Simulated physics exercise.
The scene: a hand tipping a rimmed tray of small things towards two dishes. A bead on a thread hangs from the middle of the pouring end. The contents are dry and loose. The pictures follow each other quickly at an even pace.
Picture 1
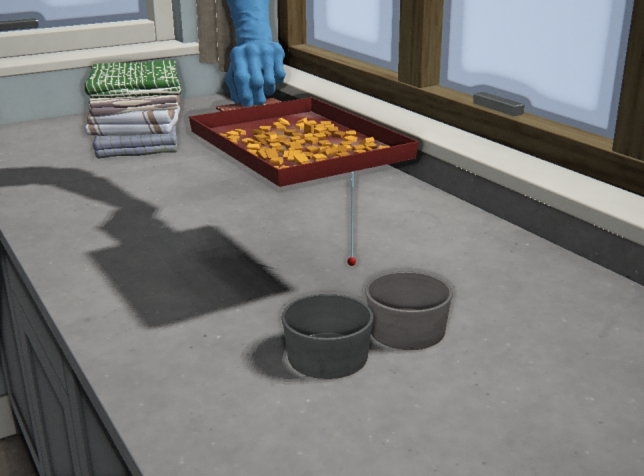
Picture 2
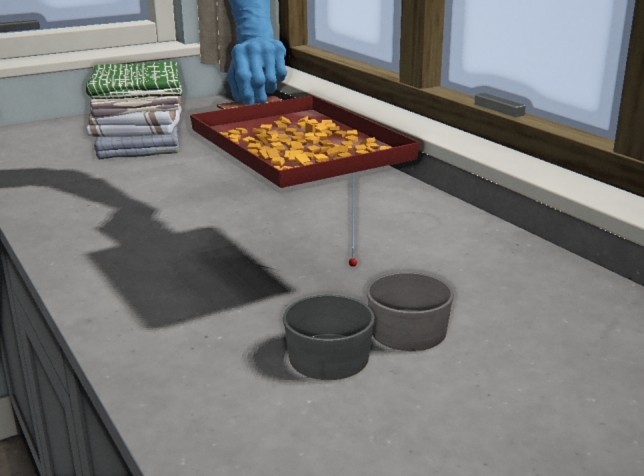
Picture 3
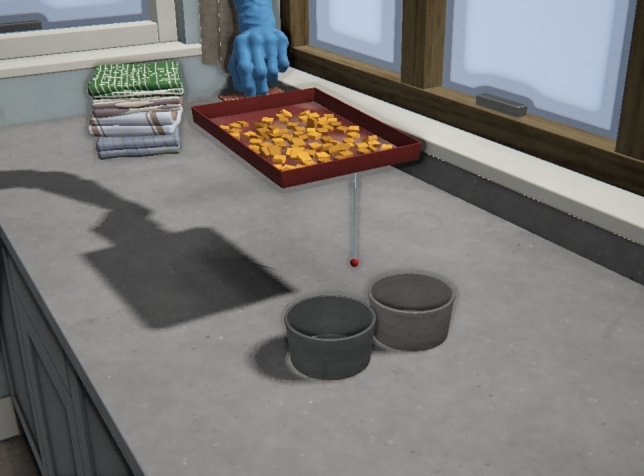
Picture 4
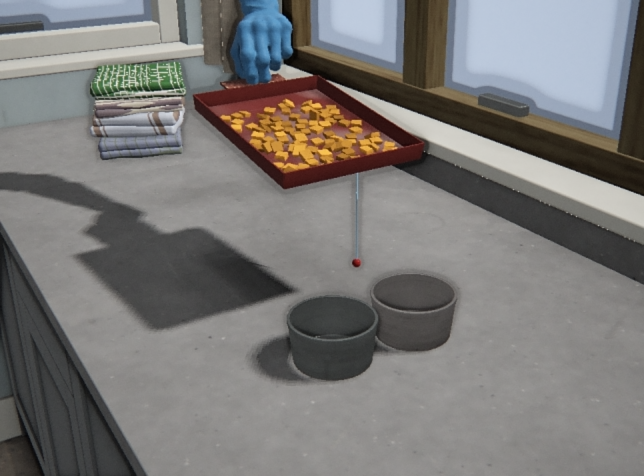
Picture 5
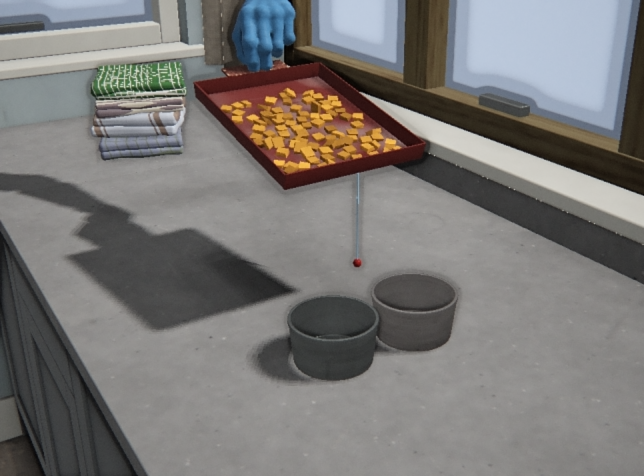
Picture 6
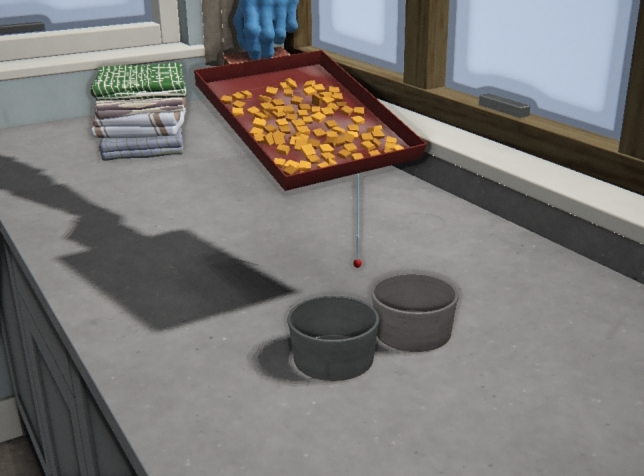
A grey countertop beside wood-framed windows is seen from above at an angle, in a view that stays almost still. A blue hand holds a dark red rimmed tray of small orange-yellow pieces, with a red bead hanging beneath its near edge, two round grey dishes below and folded cloths at left. The hand gradually raises the tray's far end, tilting it towards the dishes, while the pieces stay spread across it.
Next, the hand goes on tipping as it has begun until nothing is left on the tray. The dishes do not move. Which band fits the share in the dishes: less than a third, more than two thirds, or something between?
Caught overall: More than two thirds.
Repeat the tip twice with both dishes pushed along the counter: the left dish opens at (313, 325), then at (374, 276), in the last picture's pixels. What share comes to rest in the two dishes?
About 70 and 10 per cent.
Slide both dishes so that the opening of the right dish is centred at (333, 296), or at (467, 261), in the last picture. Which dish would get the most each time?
At the first place the right-hand dish, at the second the left dish.
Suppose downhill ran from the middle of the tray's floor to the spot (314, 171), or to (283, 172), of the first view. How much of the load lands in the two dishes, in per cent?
Roughly 40 per cent, and 10 per cent.
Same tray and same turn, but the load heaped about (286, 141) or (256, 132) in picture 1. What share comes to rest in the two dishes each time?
The first gives 80 %, the second 80 %.
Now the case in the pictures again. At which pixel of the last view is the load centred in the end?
Roughly at (374, 339).
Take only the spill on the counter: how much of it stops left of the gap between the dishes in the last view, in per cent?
Some 80 per cent.
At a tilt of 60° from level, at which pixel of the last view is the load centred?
Close to (339, 133).
Soon, tray tipped steeply; all on the tray.
A while on, tray tipped right over; nearly all on the tray; a stray few in the left dish; a stray few in the right dish; a stray few outside both.
Towards the end, tray tipped past a quarter turn; about half in the left dish; about a third in the right dish; about a quarter outside both.
Finally, tray tipped past a quarter turn; about half in the left dish; about a third in the right dish; about a quarter outside both.
